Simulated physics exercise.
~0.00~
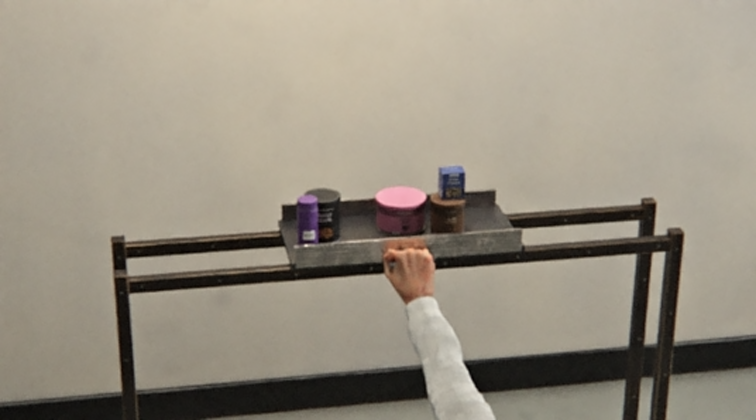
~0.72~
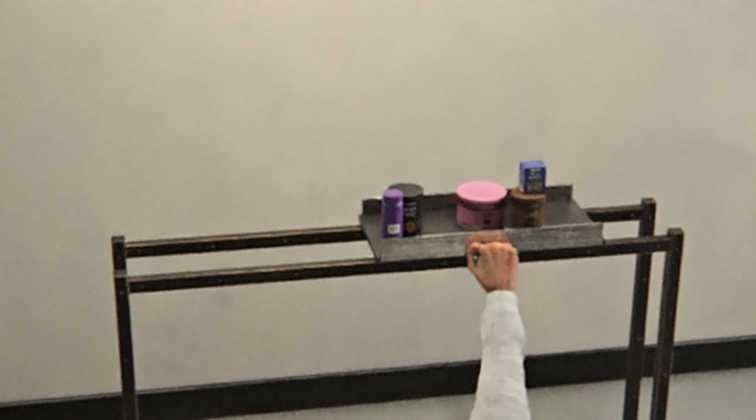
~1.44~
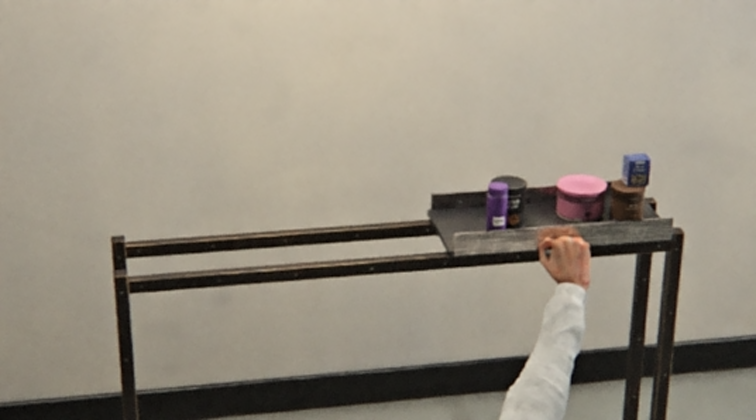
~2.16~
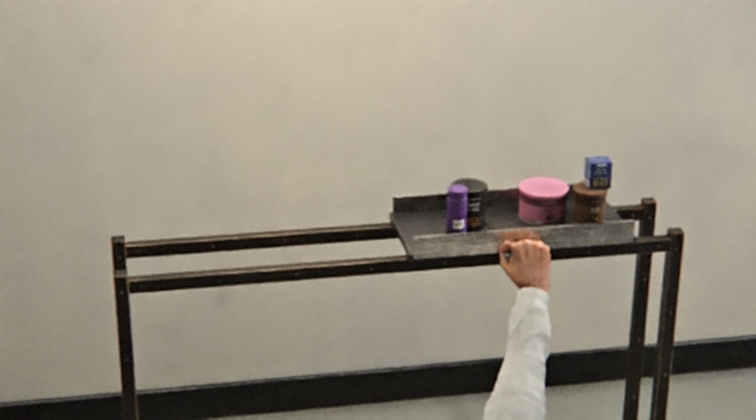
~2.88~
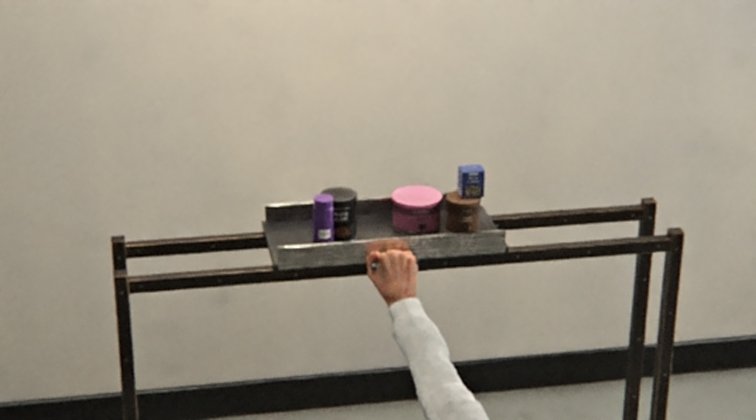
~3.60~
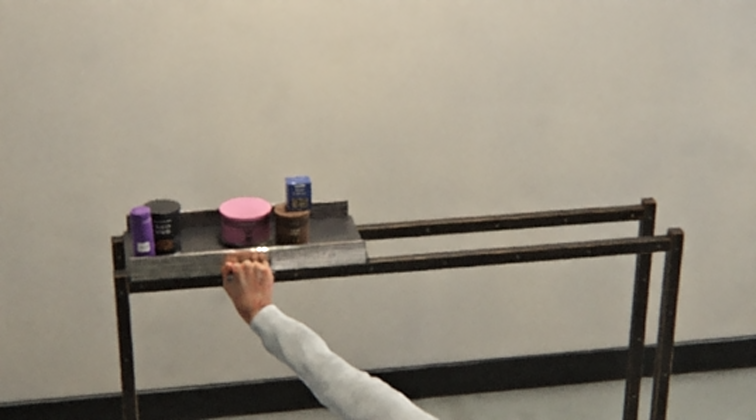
A hand slides a tray of containers right, then left to the rack's far end.
